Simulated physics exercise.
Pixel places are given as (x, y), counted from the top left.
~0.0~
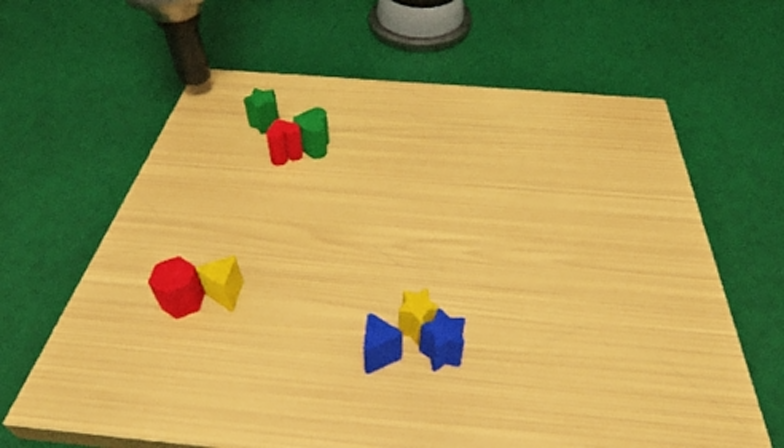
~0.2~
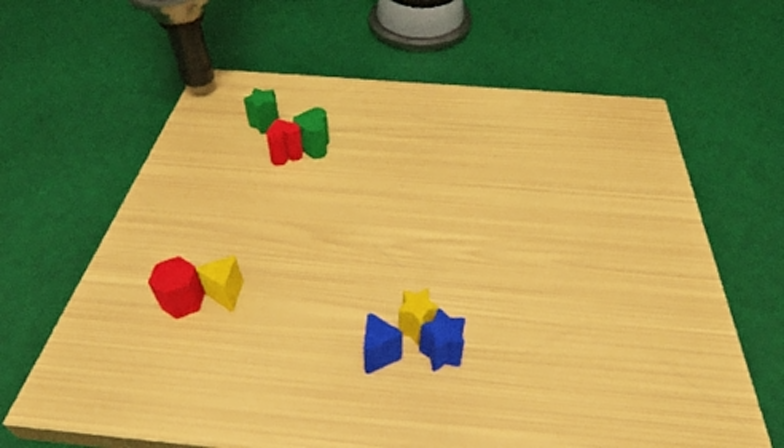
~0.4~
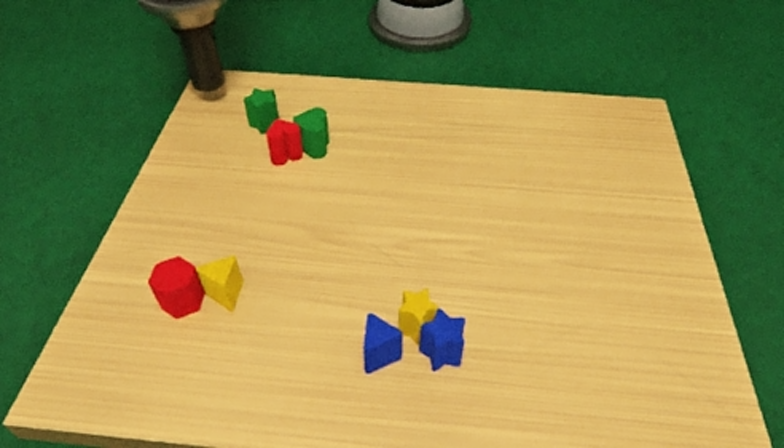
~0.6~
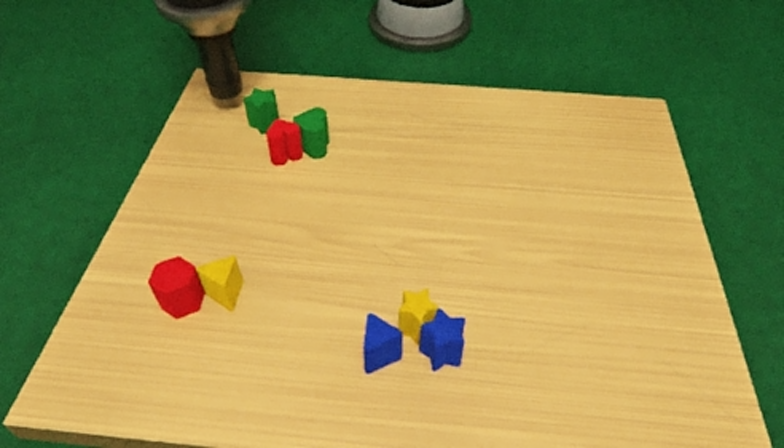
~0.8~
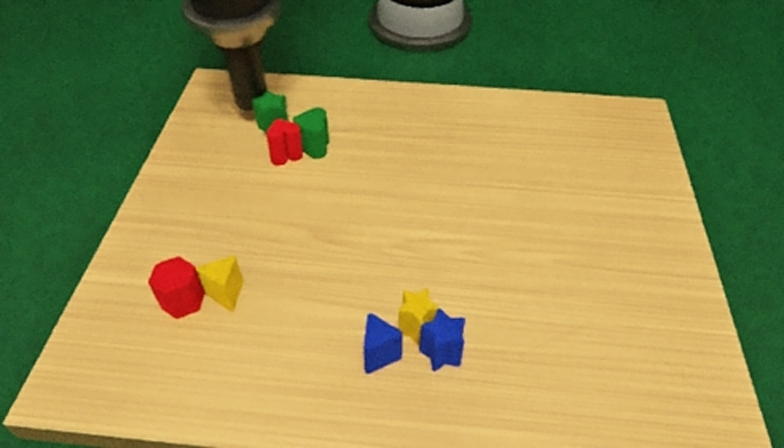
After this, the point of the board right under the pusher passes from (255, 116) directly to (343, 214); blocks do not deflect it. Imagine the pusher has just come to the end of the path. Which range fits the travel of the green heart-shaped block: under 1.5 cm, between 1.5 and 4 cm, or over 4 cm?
More than 4 cm.
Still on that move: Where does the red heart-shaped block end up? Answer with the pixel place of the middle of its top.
Close to (330, 214).
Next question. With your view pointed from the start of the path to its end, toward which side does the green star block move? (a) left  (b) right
It's a.
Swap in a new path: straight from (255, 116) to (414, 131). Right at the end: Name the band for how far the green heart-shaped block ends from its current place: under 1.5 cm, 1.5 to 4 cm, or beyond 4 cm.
Once the path is done, the green heart-shaped block lies 1.5 to 4 cm from its present place.
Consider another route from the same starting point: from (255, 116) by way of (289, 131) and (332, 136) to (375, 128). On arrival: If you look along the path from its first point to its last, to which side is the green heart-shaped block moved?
Gets pushed right.
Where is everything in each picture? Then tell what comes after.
Tip of the pusher (195, 77), middles of tops, green star block (261, 96), red heart-shaped block (282, 128), green heart-shaped block (312, 119), in the first frame.
Pusher (198, 79), nothing pushed, in the second frame.
Pusher (209, 83), nothing pushed, in the third frame.
Pusher (227, 91), nothing pushed, in the fourth frame.
Pusher (252, 102), green star block (269, 100), red heart-shaped block (282, 128), green heart-shaped block (312, 119), in the fifth frame.
What follows on the original path. One third of the way, pusher (279, 131); green star block (301, 128); red heart-shaped block (296, 148), turned 55° clockwise; green heart-shaped block (332, 128), turned 60° anticlockwise.
Two thirds of the way, pusher (309, 164); green star block (341, 149), turned 45° anticlockwise; red heart-shaped block (316, 175), turned 110° clockwise; green heart-shaped block (364, 136), turned 95° anticlockwise.
At the end, pusher (342, 199); green star block (355, 158), turned 90° anticlockwise; red heart-shaped block (330, 214), turned 170° clockwise; green heart-shaped block (367, 136), turned 105° anticlockwise.
